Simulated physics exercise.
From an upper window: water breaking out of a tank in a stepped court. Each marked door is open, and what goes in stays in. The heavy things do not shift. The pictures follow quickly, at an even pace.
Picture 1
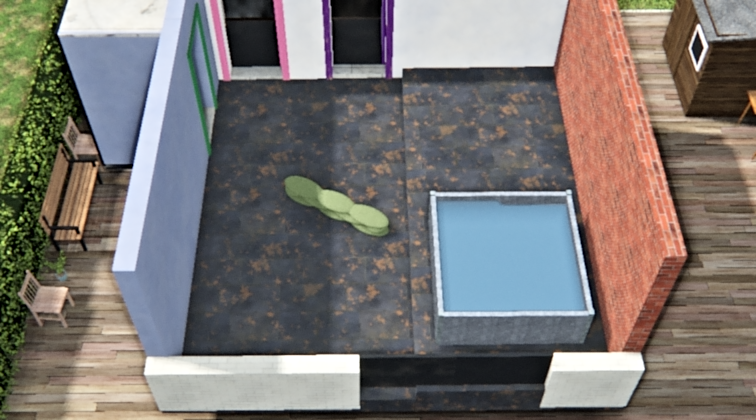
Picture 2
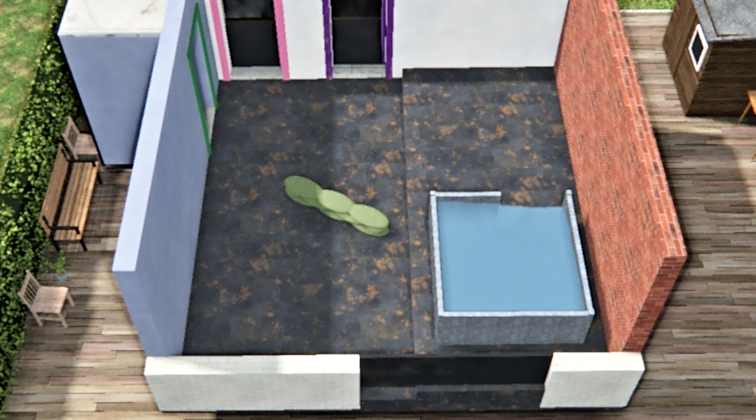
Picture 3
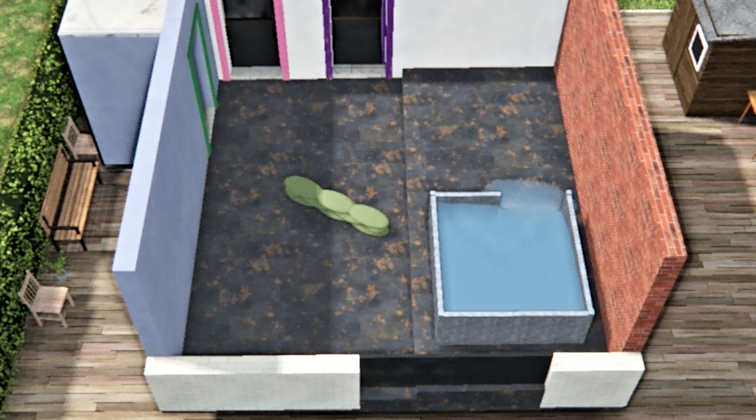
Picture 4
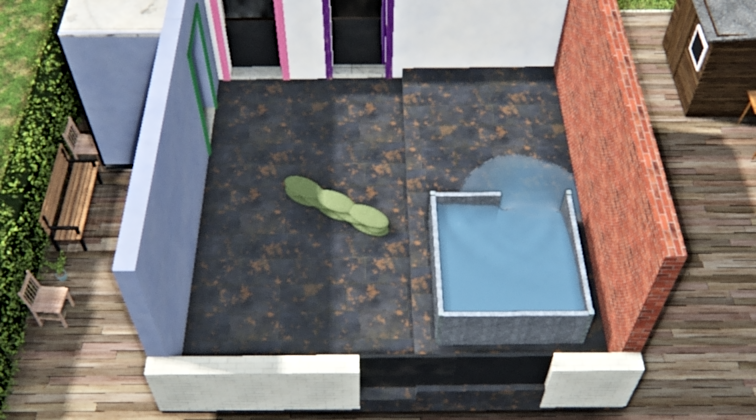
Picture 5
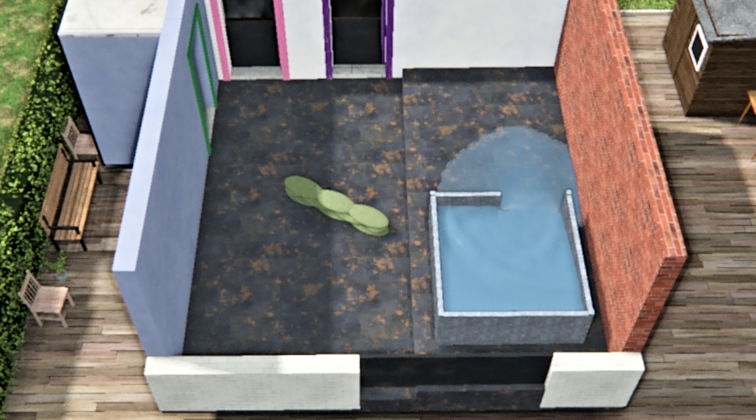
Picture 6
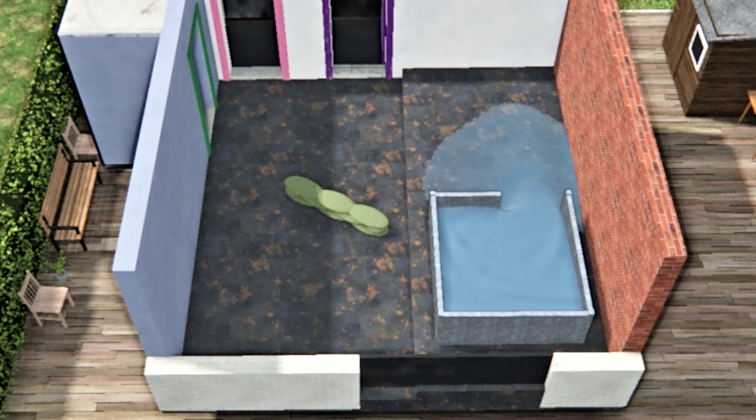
In a walled courtyard with dark, blotchy paving, a square tank of blue water stood whole until a gap opened in its far side, and water poured out and fanned across the ground behind it.
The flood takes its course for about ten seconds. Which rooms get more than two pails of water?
In the end: The pink door takes more than that; the purple door stays under that; the green door takes more than that.
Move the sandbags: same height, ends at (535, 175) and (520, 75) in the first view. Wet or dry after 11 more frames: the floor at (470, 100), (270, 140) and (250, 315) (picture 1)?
As listed: Covered, no water, clear.
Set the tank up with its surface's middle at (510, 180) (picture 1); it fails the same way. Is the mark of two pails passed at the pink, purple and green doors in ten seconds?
One by one: Pink door takes more; purple door is under; green door passes that mark.
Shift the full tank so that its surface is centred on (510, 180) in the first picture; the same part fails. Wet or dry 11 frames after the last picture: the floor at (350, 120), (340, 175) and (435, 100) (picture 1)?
One after the other: Wet, no water, under water.
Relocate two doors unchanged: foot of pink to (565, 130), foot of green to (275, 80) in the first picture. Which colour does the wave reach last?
It is the green-painted one.
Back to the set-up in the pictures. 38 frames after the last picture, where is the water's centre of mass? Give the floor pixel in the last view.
Roughly at (412, 184).
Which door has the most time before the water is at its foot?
It is the one in green.
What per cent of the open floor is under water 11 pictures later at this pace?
I make it 30 per cent.
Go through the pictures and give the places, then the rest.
The open tank at (507, 254) is whole and still, in the first picture.
The front is at a hidden place, out from the gap on the open tank's far side, in the second picture.
Water pours out on the open tank's far side and has run to (495, 187), in the third picture.
The front is at (507, 160), out from the gap on the open tank's far side, in the fourth picture.
The front is at (526, 131), out from the gap on the open tank's far side, in the fifth picture.
Water pours out on the open tank's far side and has run to (526, 109), in the sixth picture.
A moment on, water covers 25 % of the floor; the pink door not reached, the purple door not reached, the green door not reached.
Next, water covers 30 % of the floor; the pink door not reached, the purple door wet at the sill, nothing in, the green door not reached.
Then, water covers 45 % of the floor; the pink door wet at the sill, nothing in, the purple door under two buckets in, the green door wet at the sill, nothing in.
Later, water covers 70 % of the floor; the pink door over two buckets in, the purple door under two buckets in, the green door far over two buckets in.
In the end, water covers 90 % of the floor; the pink door over two buckets in, the purple door under two buckets in, the green door far over two buckets in.
